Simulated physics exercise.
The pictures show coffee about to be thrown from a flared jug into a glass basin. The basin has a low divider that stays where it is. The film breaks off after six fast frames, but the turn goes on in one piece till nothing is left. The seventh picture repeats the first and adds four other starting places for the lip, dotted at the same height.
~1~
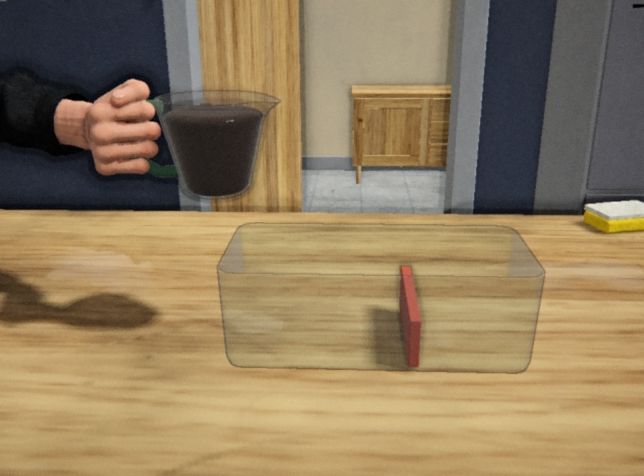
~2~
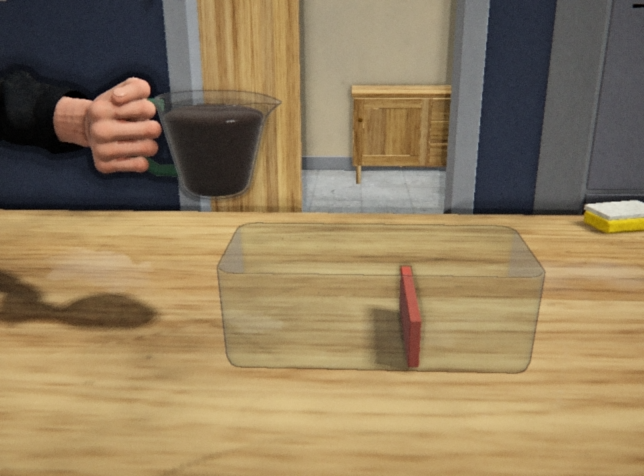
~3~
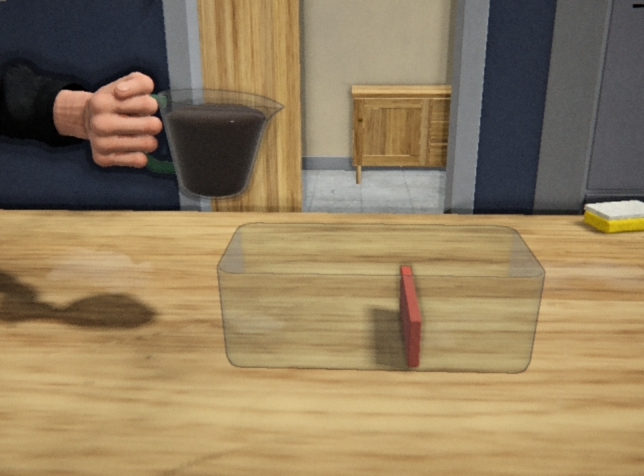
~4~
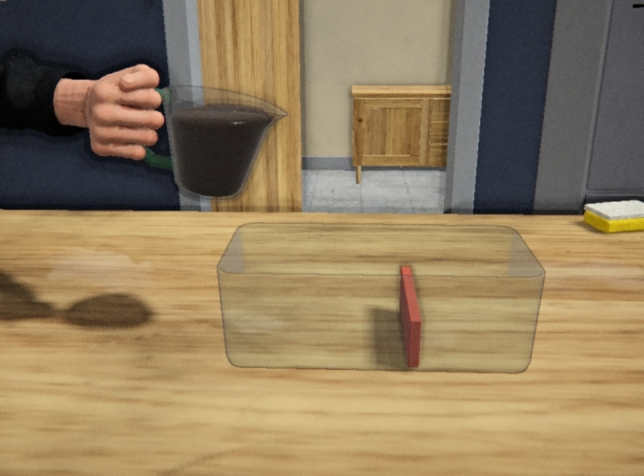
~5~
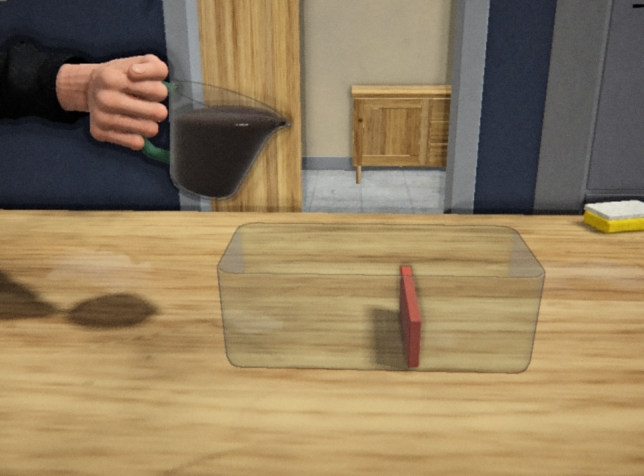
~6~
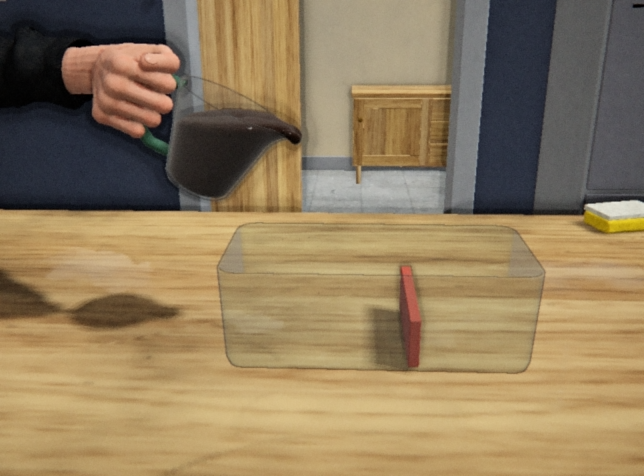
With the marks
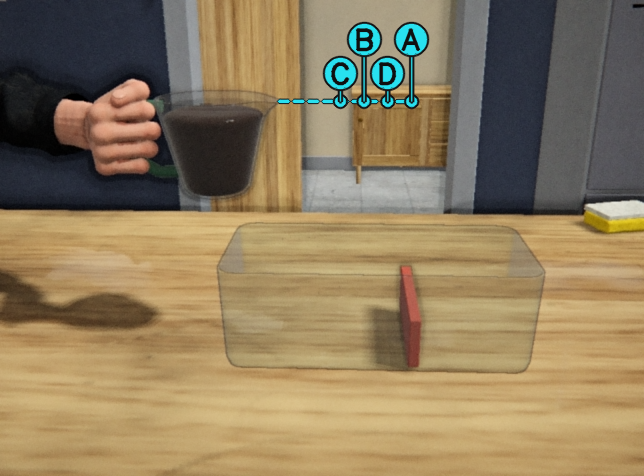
On a wooden counter, a hand slowly tilting a glass jug of dark coffee rightward above an empty basin, liquid reaching the lip.
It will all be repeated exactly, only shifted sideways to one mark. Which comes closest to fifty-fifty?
Choose B.
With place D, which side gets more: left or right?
The right one.
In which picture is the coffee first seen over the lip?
Picture 6.
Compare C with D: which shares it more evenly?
Place D.
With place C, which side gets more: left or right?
More ends on the left.
On the marked copy, A at (411, 101); B at (364, 101); C at (340, 101); D at (387, 101).
For place A, about 4 % ends left of the wall and 95 % right of it.
For place B, about 55 % ends left of the wall and 44 % right of it.
For place C, about 89 % ends left of the wall and 9 % right of it.
For place D, about 20 % ends left of the wall and 79 % right of it.
